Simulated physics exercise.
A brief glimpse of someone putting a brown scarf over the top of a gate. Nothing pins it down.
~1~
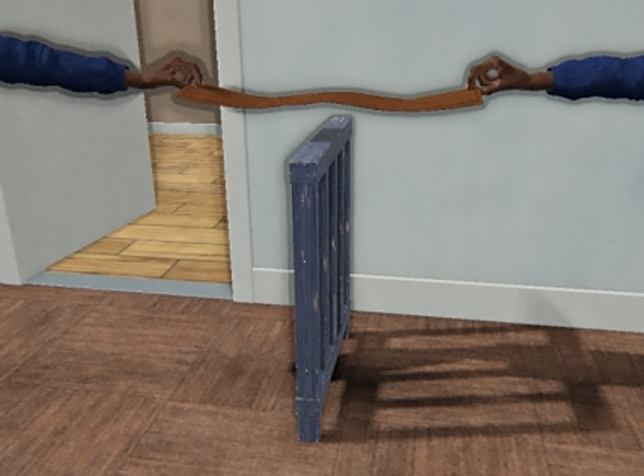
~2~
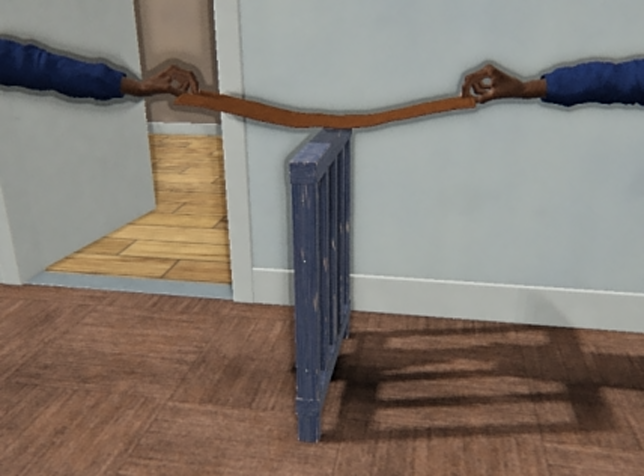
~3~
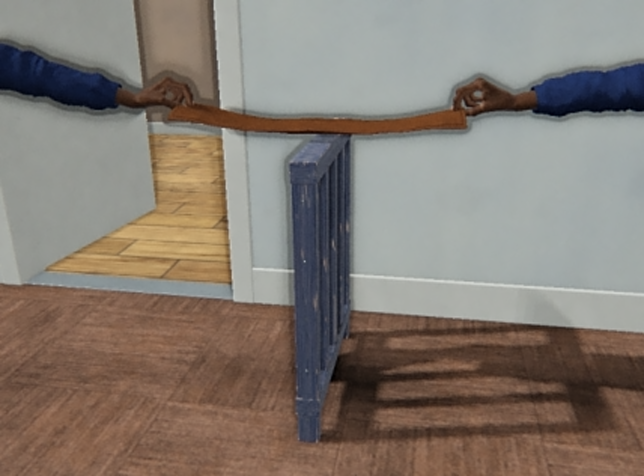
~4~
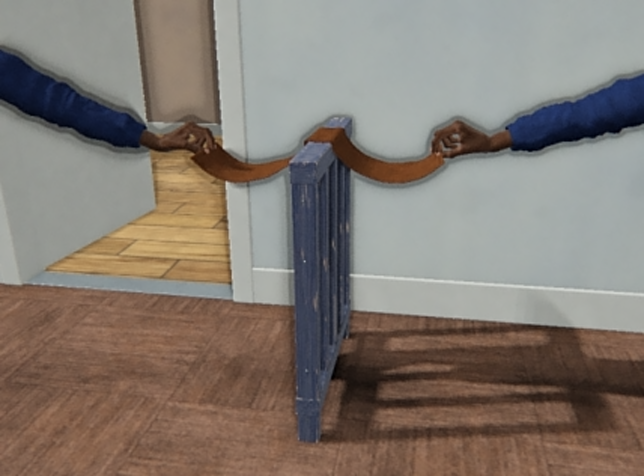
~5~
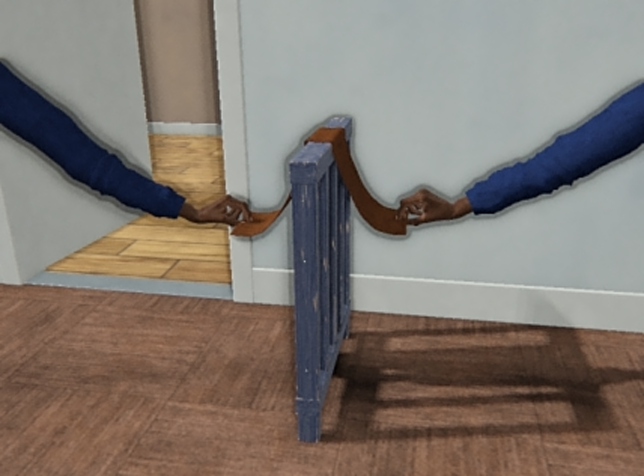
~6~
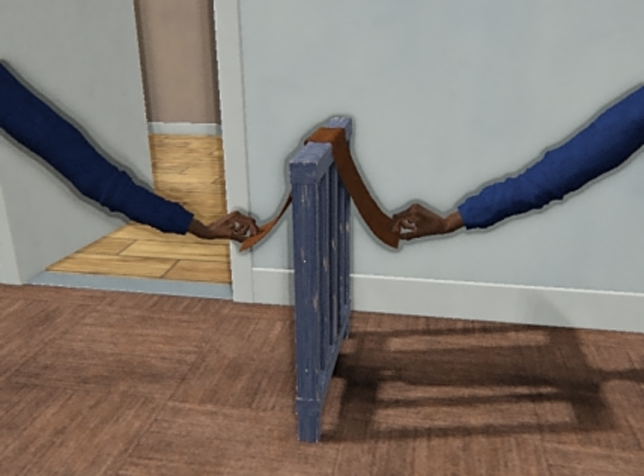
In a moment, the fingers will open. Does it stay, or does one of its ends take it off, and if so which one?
It stays.
Then, 0.18 s after the last picture, scarf hanging on both sides, left end near (271, 254), right end near (380, 247).
Then, 0.28 s after the last picture, scarf hanging on both sides, left end near (302, 264), right end near (343, 253).
At rest, scarf hanging on both sides, left end near (316, 266), right end near (338, 253). The brown scarf keeps its place.
